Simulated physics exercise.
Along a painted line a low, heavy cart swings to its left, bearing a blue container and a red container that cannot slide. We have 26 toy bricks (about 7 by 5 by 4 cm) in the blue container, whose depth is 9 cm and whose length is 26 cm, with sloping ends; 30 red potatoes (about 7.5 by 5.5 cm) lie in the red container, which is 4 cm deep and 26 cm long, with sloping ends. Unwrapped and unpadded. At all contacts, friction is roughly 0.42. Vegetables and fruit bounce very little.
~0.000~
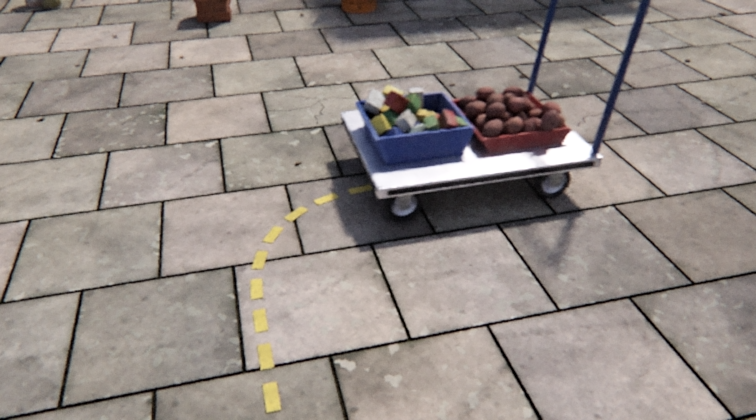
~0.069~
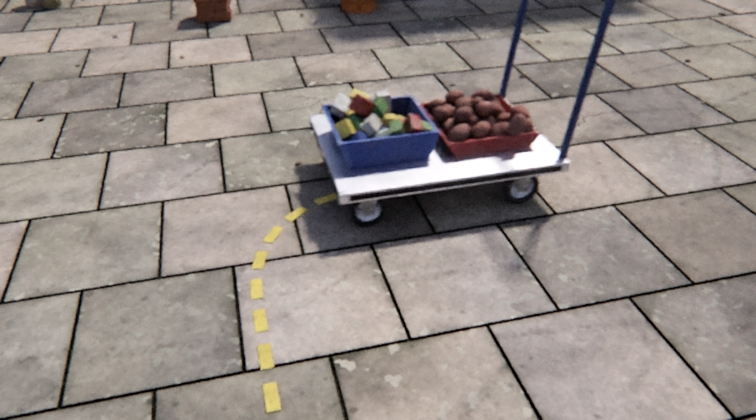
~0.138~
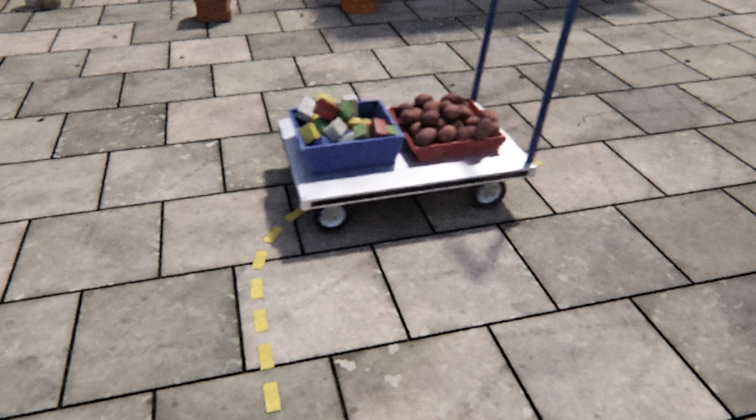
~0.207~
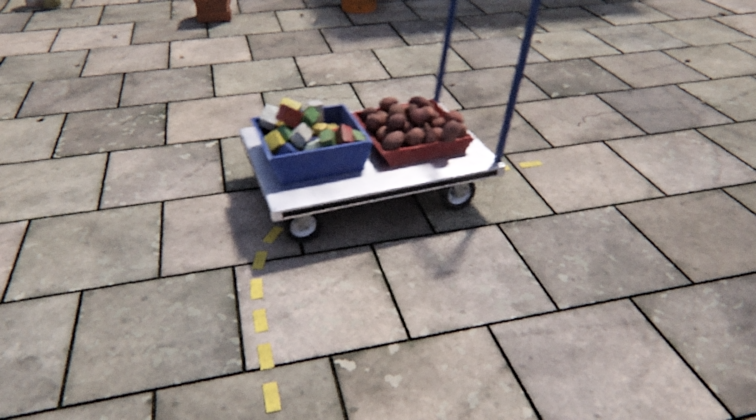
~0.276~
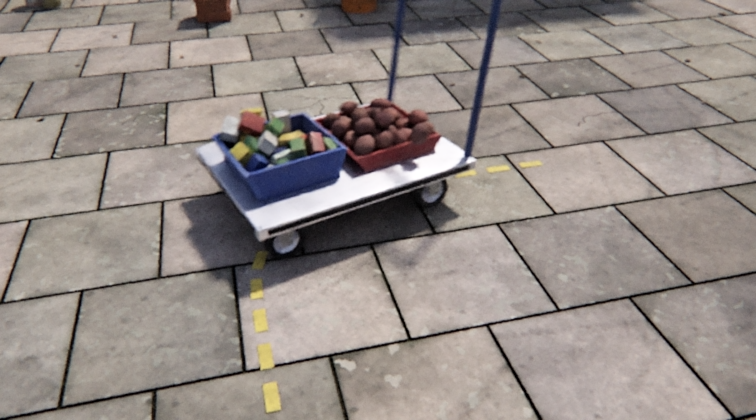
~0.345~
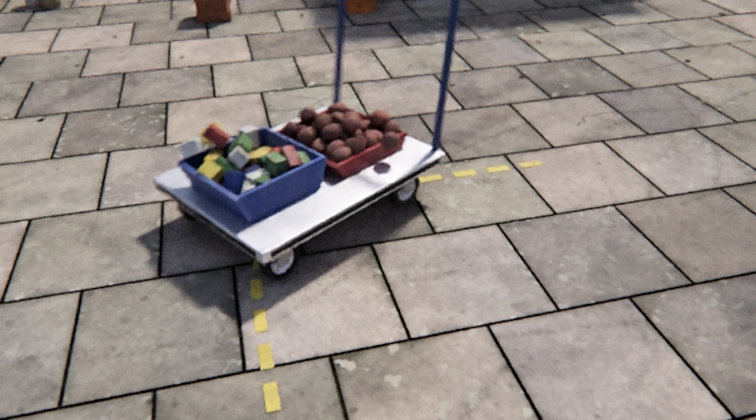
A cart of blocks and potatoes rolls left, then curves nearer as potatoes spill onto it.
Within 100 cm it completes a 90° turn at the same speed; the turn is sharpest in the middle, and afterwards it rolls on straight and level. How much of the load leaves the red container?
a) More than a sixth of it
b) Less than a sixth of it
a.
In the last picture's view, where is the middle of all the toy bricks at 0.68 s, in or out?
Centre approx. at (239, 304).
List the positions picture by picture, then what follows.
In the first picture (places track the rim corner closest to us here), red container (485, 139); blue container (379, 138); heading changed by 0°, 0 cm rolled; all still inside.
In the second picture, red container (451, 143); blue container (342, 143); heading changed by 0°, 13 cm rolled.
In the third picture, red container (416, 148); blue container (305, 148); heading changed by 0°, 25 cm rolled.
In the fourth picture, red container (385, 152); blue container (272, 158); heading changed by 5°, 38 cm rolled.
In the fifth picture, red container (359, 158); blue container (249, 174); heading changed by 16°, 50 cm rolled; 2 out, the lowest potato at (420, 134).
In the sixth picture, red container (338, 165); blue container (238, 197); heading changed by 31°, 63 cm rolled; 3 out, the lowest potato at (391, 141).
After 0.40 s, the blue container is down by 3 of 26 and the red container is down by 1 of 30.
After 0.51 s, the blue container is down by 3 of 26 and the red container is down by 2 of 30.
After 0.68 s, the blue container is down by 3 of 26 and the red container is down by 5 of 30.
Outcome (at 1.13 s), the blue container is down by 4 of 26 and the red container is down by 8 of 30. Asked share, 8 of 30, 27 per cent.
